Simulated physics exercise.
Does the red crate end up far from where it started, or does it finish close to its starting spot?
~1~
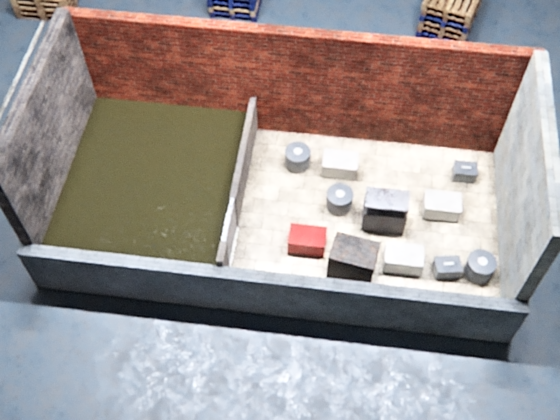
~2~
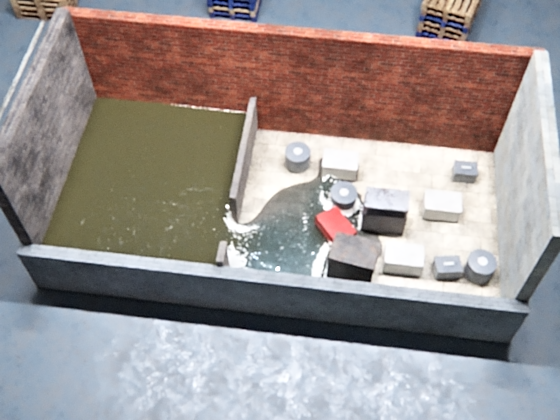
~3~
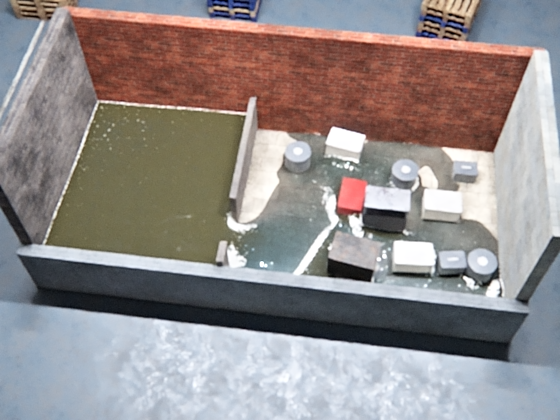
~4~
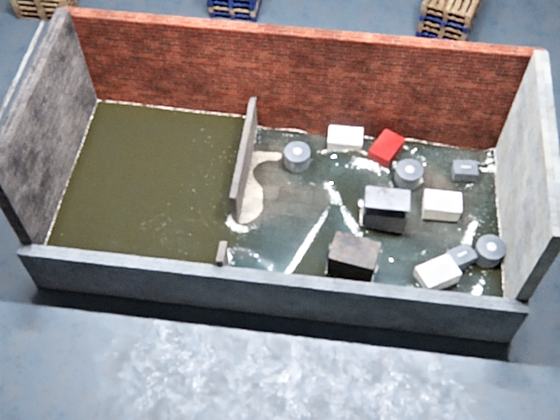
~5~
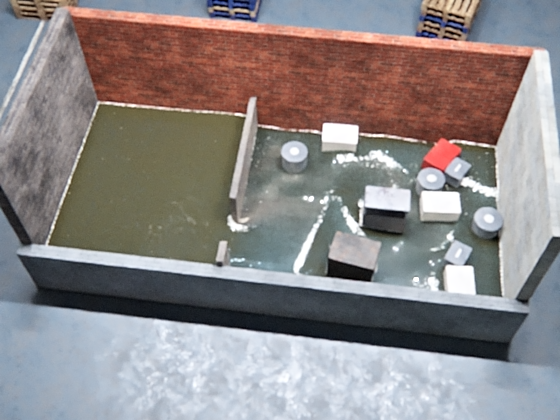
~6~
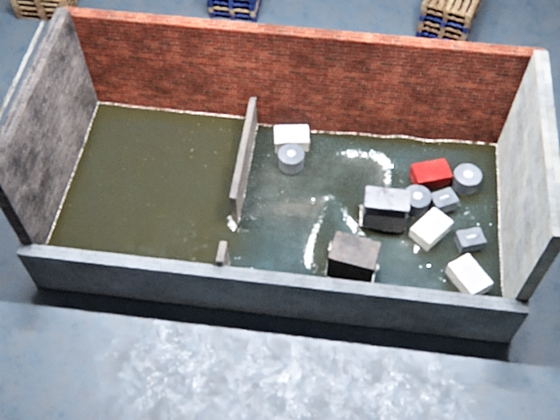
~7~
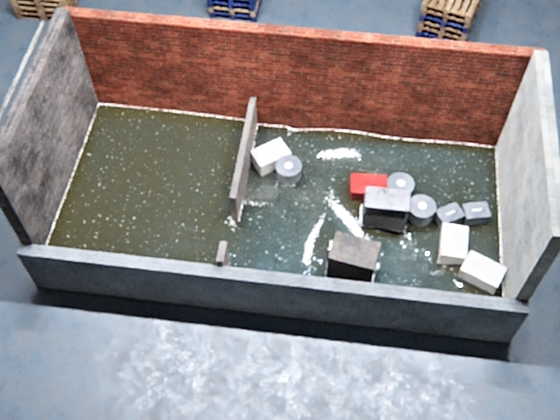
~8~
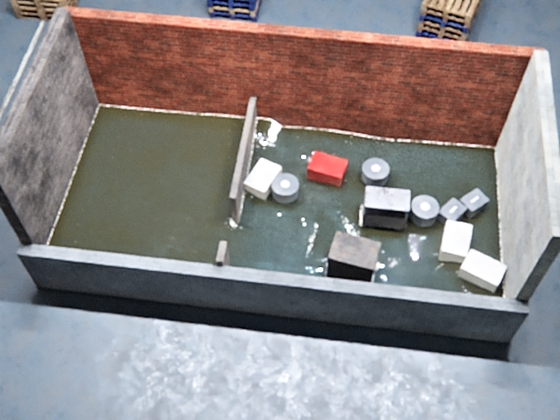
It ends up far from where it started. The water carries it off to the right, and it drifts back left but finishes afloat nearer the brick wall.
